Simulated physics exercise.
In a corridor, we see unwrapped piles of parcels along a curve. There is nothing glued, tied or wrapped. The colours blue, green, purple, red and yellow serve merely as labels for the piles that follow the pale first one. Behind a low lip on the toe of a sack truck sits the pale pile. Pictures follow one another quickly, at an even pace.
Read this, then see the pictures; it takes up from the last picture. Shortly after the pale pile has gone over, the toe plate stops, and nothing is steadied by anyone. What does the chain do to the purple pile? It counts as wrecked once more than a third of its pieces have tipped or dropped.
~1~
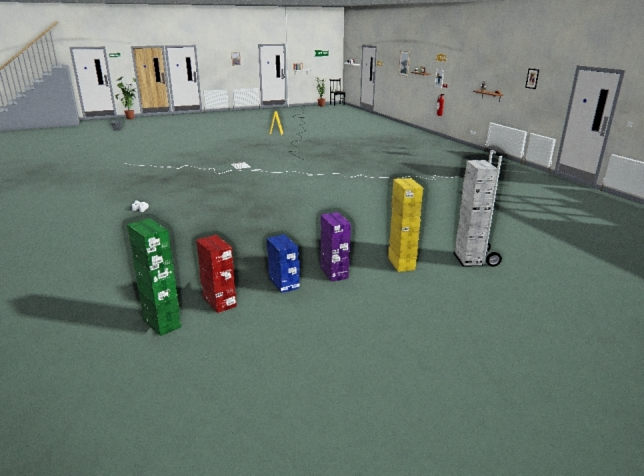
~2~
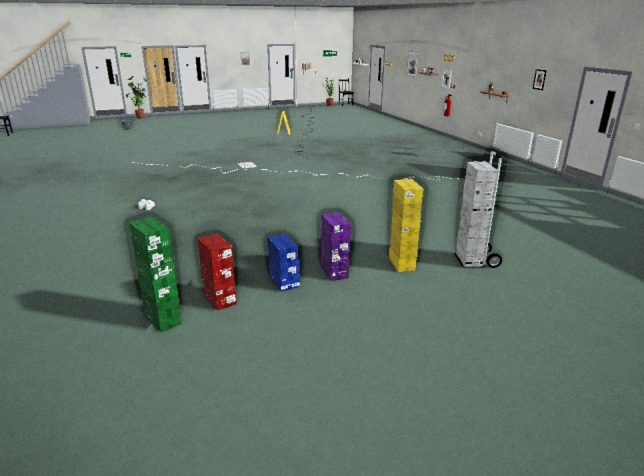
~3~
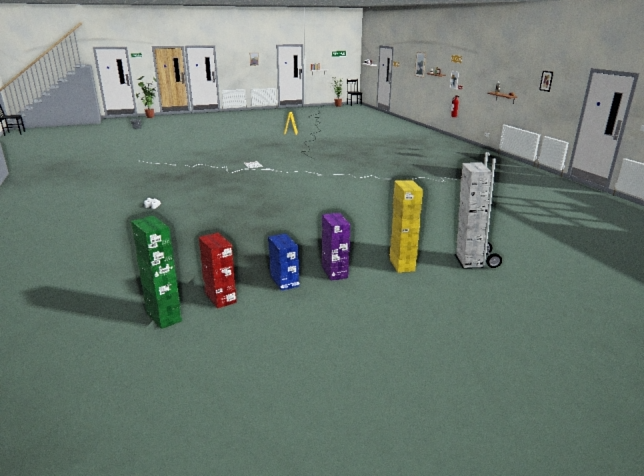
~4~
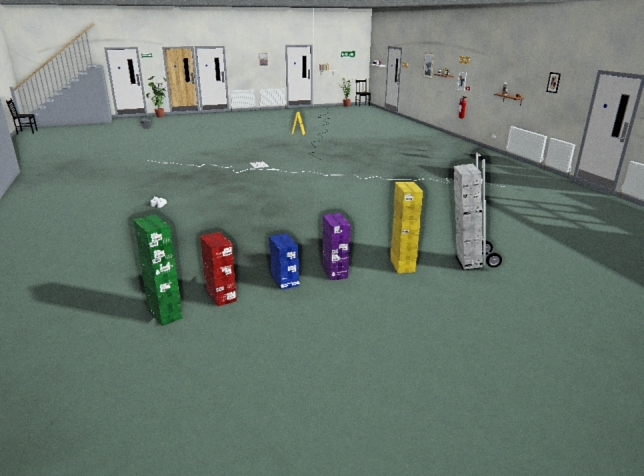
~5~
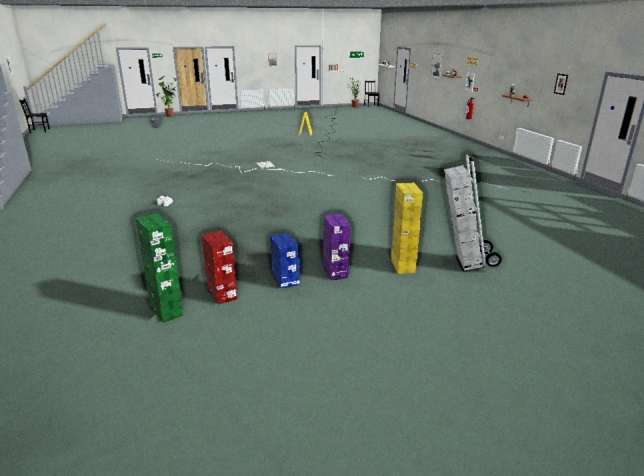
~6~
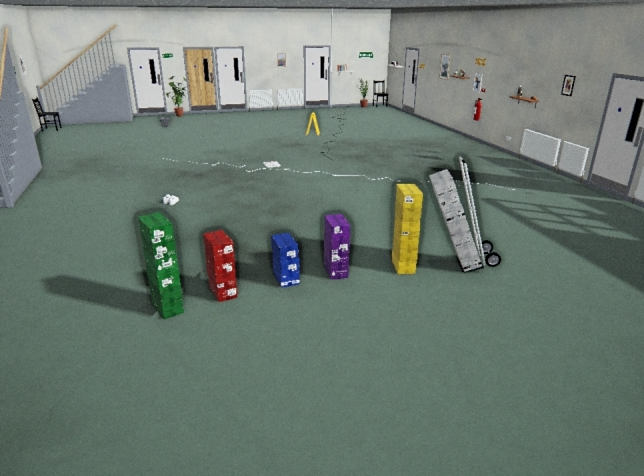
It knocks it over.
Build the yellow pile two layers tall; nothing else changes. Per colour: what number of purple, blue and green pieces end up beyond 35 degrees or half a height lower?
For purple the count is 0, for blue it is 0, and for green it is 0.
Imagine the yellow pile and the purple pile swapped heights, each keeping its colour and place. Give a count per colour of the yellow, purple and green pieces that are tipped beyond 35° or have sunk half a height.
It comes to yellow 3, then purple 0, then green 0.
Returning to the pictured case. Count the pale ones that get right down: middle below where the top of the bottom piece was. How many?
That would be 6 in total.
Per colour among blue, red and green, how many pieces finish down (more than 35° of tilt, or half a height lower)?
Once everything settles, the down count is blue 3, red 0 and green 0.
Shortly afterwards, 7 of the pale pile down; none of the 4 purple parcels down (0 of 23 in all colours); top purple parcel unmoved; top yellow parcel half its height from its place.
Next, 7 of the pale pile down; none of the 4 purple parcels down (0 of 23 in all colours); top purple parcel unmoved; top yellow parcel tilted clearly.
Some moments later, 7 of the pale pile down; none of the 4 purple parcels down (5 of 23 in all colours); top purple parcel about its own height from its place; top yellow parcel tilted clearly, some two heights lower.
Afterwards, 7 of the pale pile down; 3 of the 4 purple parcels down (8 of 23 in all colours); top purple parcel tilted a little, about its own height lower; top yellow parcel tilted clearly, some four heights lower.
In the end, 7 of the pale pile down; 3 of the 4 purple parcels down (11 of 23 in all colours); top purple parcel tilted steeply, some two heights lower; top blue parcel on its side. From the last view, middles, top purple parcel near (283, 253), top blue parcel near (238, 280).
